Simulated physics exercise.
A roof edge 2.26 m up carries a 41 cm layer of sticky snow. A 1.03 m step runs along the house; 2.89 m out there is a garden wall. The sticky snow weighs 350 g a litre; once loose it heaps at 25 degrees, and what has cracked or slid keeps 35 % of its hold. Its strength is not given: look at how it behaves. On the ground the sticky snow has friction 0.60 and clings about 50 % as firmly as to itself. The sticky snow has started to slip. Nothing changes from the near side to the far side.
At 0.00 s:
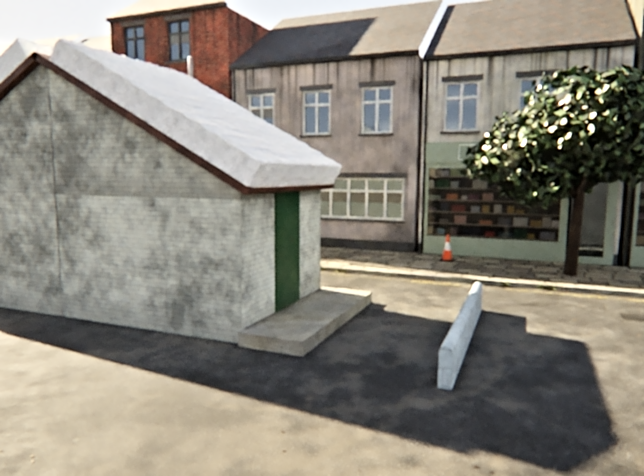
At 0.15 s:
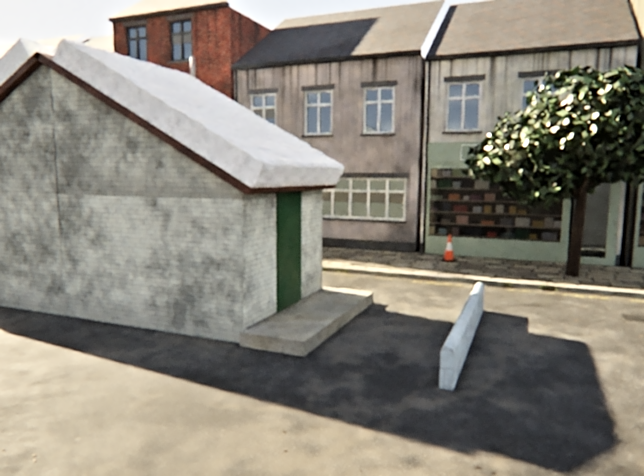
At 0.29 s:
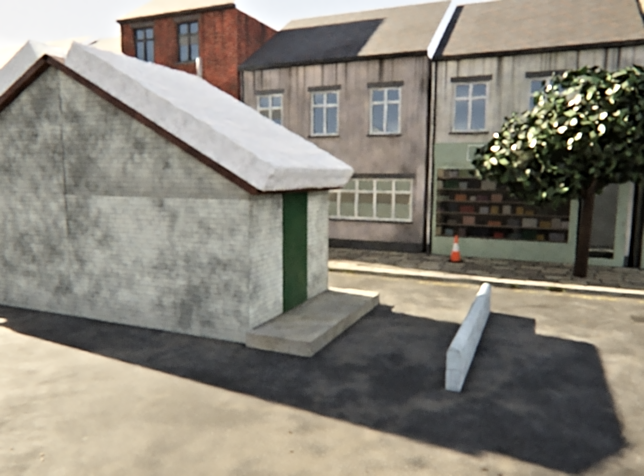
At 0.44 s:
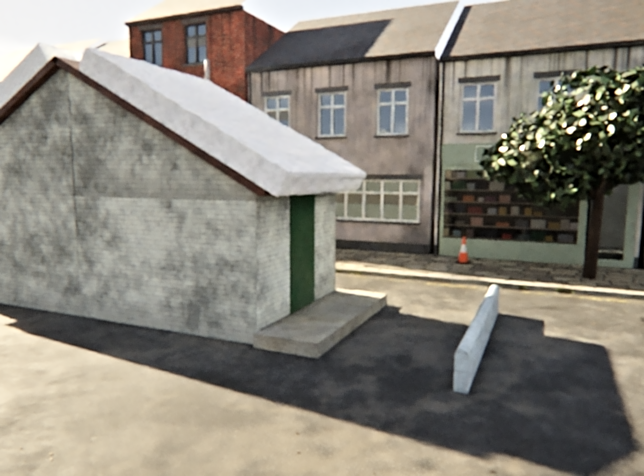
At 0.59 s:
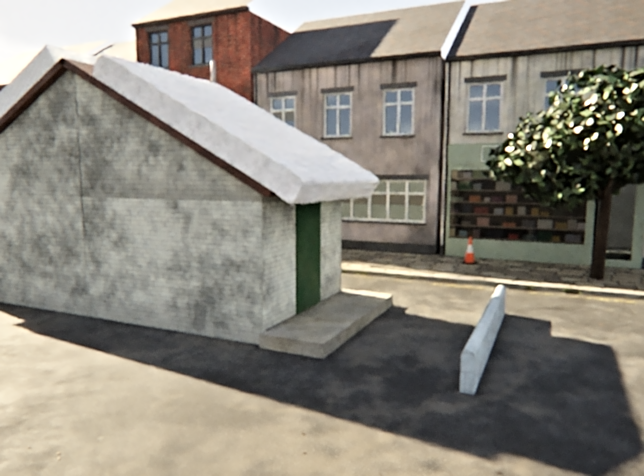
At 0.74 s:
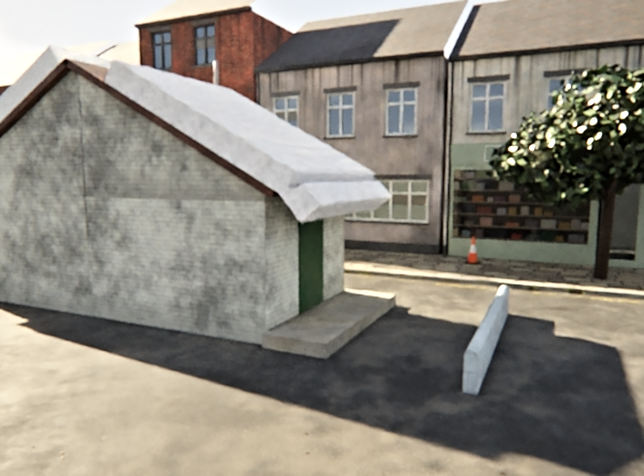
A thick slab of snow slid slowly down the roof of a small pale brick house, pushed out past the eaves above the green door, and then cracked and sagged at its overhanging edge.
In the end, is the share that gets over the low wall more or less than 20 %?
The share that gets over the low wall is less than 20 %.
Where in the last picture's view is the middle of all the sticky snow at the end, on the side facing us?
At about (412, 345).
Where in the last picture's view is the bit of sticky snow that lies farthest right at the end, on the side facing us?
Around (576, 387).
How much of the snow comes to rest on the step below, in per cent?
Near 1 %.
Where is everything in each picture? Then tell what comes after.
In the first picture, foremost bit of the sticky snow at (259, 166), 2 % of it past the eaves, in one piece.
In the second picture, foremost bit of the sticky snow at (262, 167), its middle shifted 2.1 cm, 3 % of it past the eaves, in one piece.
In the third picture, foremost bit of the sticky snow at (272, 170), its middle shifted 8.7 cm, 4 % of it past the eaves, in one piece.
In the fourth picture, foremost bit of the sticky snow at (286, 176), its middle shifted 20 cm, 7 % of it past the eaves, in one piece.
In the fifth picture, foremost bit of the sticky snow at (302, 185), its middle shifted 38 cm, 11 % of it past the eaves, in one piece.
In the sixth picture, foremost bit of the sticky snow at (317, 202), its middle shifted 60 cm, 17 % of it past the eaves, cracking.
After 1.15 s, 79 % is still on the roof and 0 % is past the low wall.
After 1.63 s, 44 % is still on the roof and 0 % is past the low wall.
After 2.12 s, none is still on the roof and 0 % is past the low wall.
After 2.60 s, none is still on the roof and 9 % is past the low wall.
After 3.90 s, none is still on the roof and 9 % is past the low wall.
